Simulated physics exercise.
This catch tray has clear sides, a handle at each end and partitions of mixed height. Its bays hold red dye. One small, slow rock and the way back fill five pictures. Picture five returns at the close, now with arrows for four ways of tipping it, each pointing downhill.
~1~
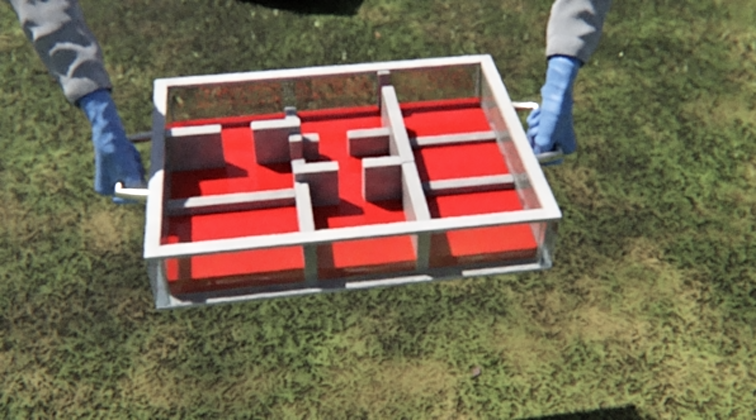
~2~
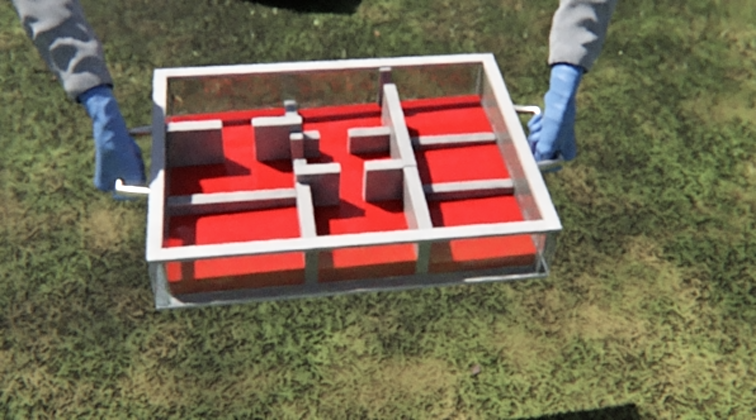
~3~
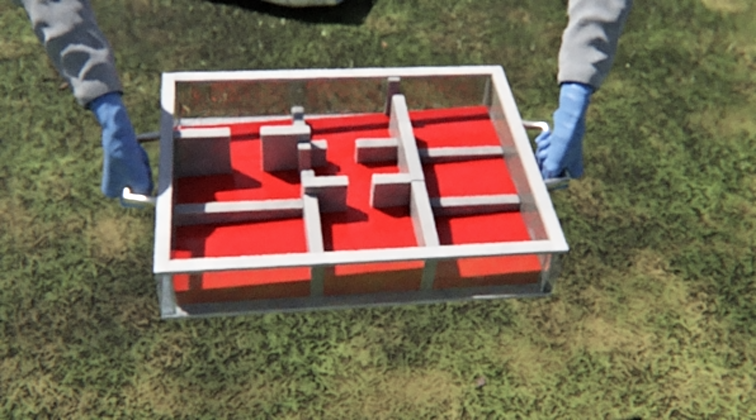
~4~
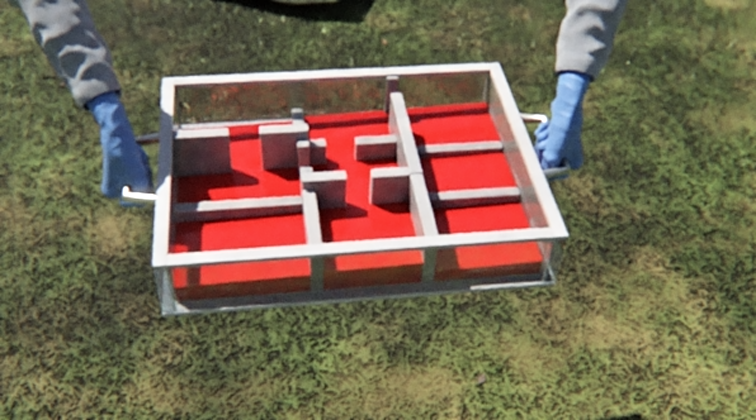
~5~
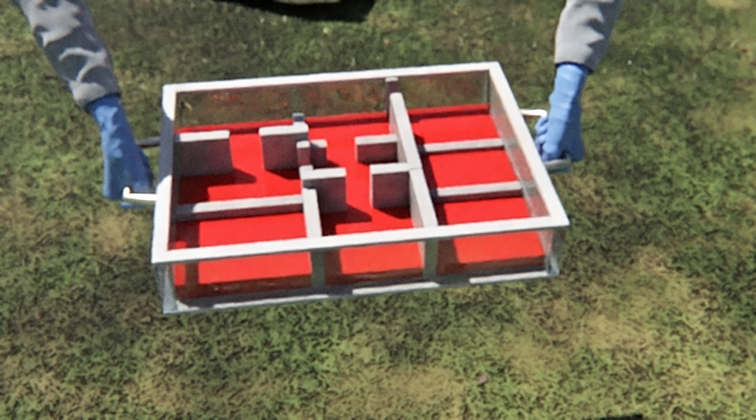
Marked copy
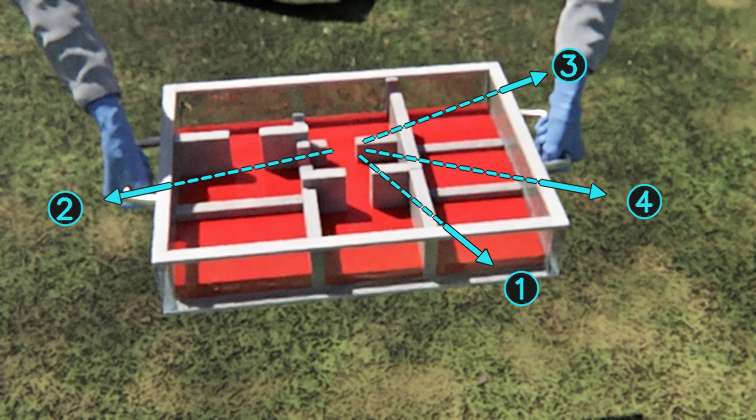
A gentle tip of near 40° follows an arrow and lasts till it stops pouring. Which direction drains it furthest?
I would pick direction 3.
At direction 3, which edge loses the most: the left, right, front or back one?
Over the right one.
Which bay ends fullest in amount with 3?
The back right bay.
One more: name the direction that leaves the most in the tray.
That is direction 2.
On the marked copy, 1 ends at (488, 261); 2 ends at (110, 198); 3 ends at (541, 75); 4 ends at (600, 193).
With 1, about 35 % stays in the tray, the largest part in the front right bay.
With 2, about 55 % stays in the tray, the largest part in the front left bay.
With 3, about 24 % stays in the tray, the largest part in the back right bay.
With 4, about 38 % stays in the tray, the largest part in the front right bay.
